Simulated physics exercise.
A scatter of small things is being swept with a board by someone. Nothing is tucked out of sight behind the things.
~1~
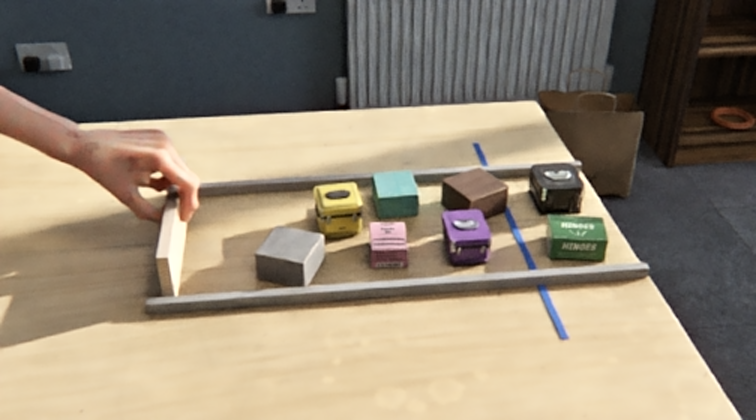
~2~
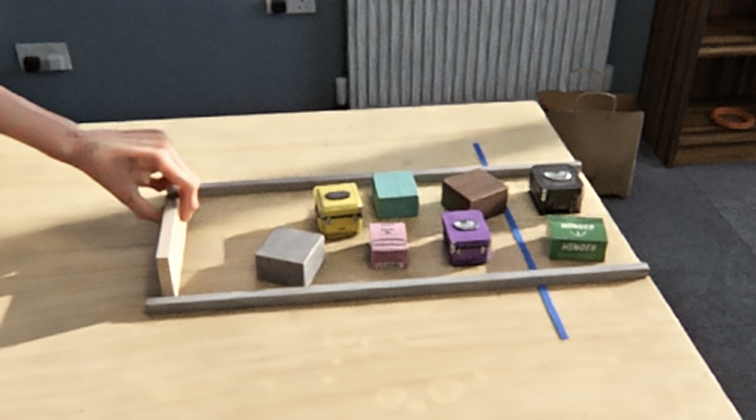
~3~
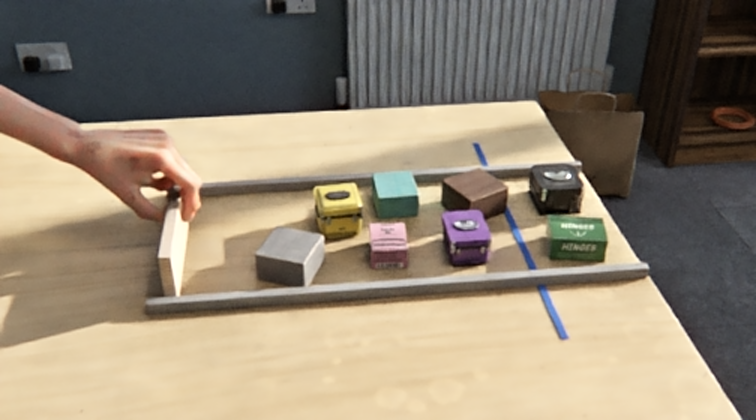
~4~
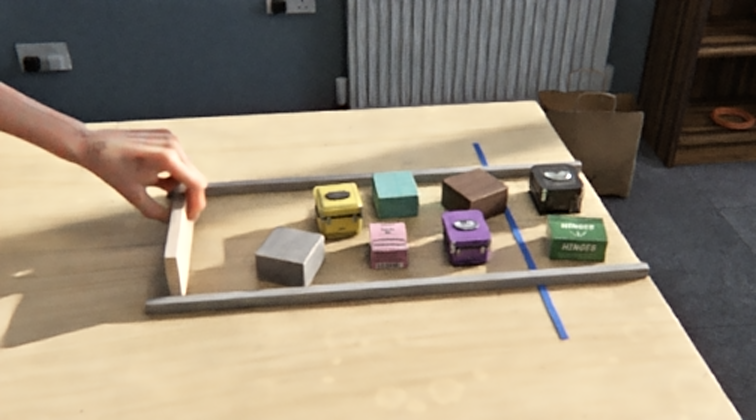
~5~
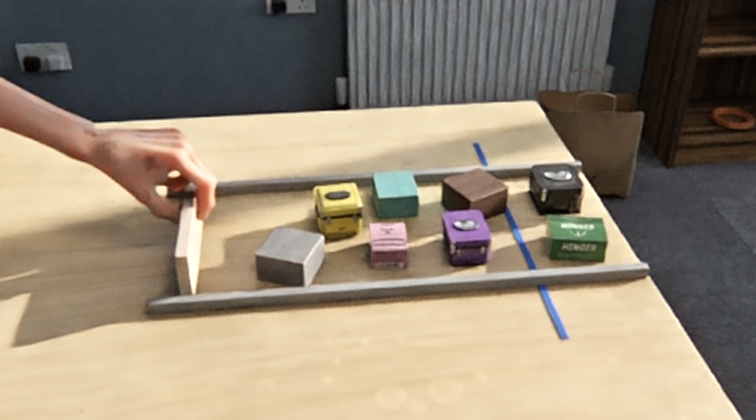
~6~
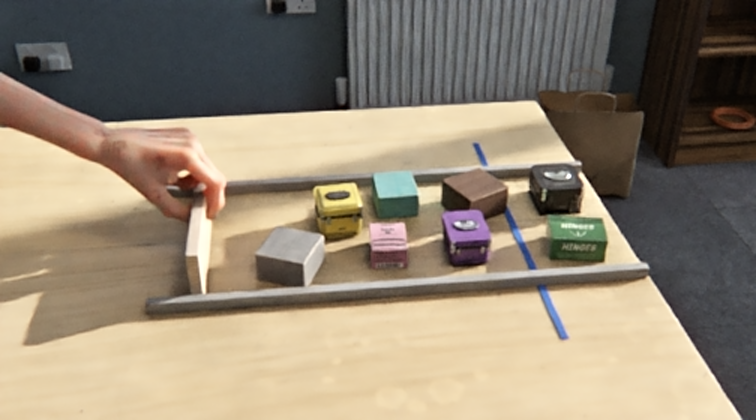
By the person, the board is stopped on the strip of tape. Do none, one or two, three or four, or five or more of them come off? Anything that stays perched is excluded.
One or two of them come off.
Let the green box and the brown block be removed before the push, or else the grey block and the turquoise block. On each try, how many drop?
0 in the first case and 1 in the second.
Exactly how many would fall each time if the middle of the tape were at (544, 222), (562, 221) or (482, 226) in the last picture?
Going through each try, you'd get 3, 5 and 1.
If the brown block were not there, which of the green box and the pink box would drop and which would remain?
Looking at the two, the green box ends up below and the pink box stays up top.
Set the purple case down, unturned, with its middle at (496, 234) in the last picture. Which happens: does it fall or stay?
This time it stays where it is.
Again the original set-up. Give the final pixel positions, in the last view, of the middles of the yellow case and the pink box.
Going in order: First (531, 202), then (588, 231).
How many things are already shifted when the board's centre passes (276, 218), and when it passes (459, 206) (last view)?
Counts: 1 / 8.
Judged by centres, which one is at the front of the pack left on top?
Result - the purple case.
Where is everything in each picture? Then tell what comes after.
The first frame shows black case (555, 188); green box (576, 238); brown block (474, 196); board (175, 224); tape (513, 224).
The second frame shows green box (576, 238); yellow case (338, 211).
The third frame shows brown block (474, 196); grey block (291, 257).
The fourth frame shows black case (555, 188); turquoise block (395, 194).
The fifth frame shows green box (576, 238); pink box (388, 245).
The sixth frame shows black case (555, 188); green box (576, 238); brown block (474, 196); board (201, 222); tape (513, 224).
Early on, none off yet; black case at rest near (555, 188); green box at rest near (576, 238); brown block at rest near (474, 196).
Finally, the number that fall off is one or two; lost, green box and black case.
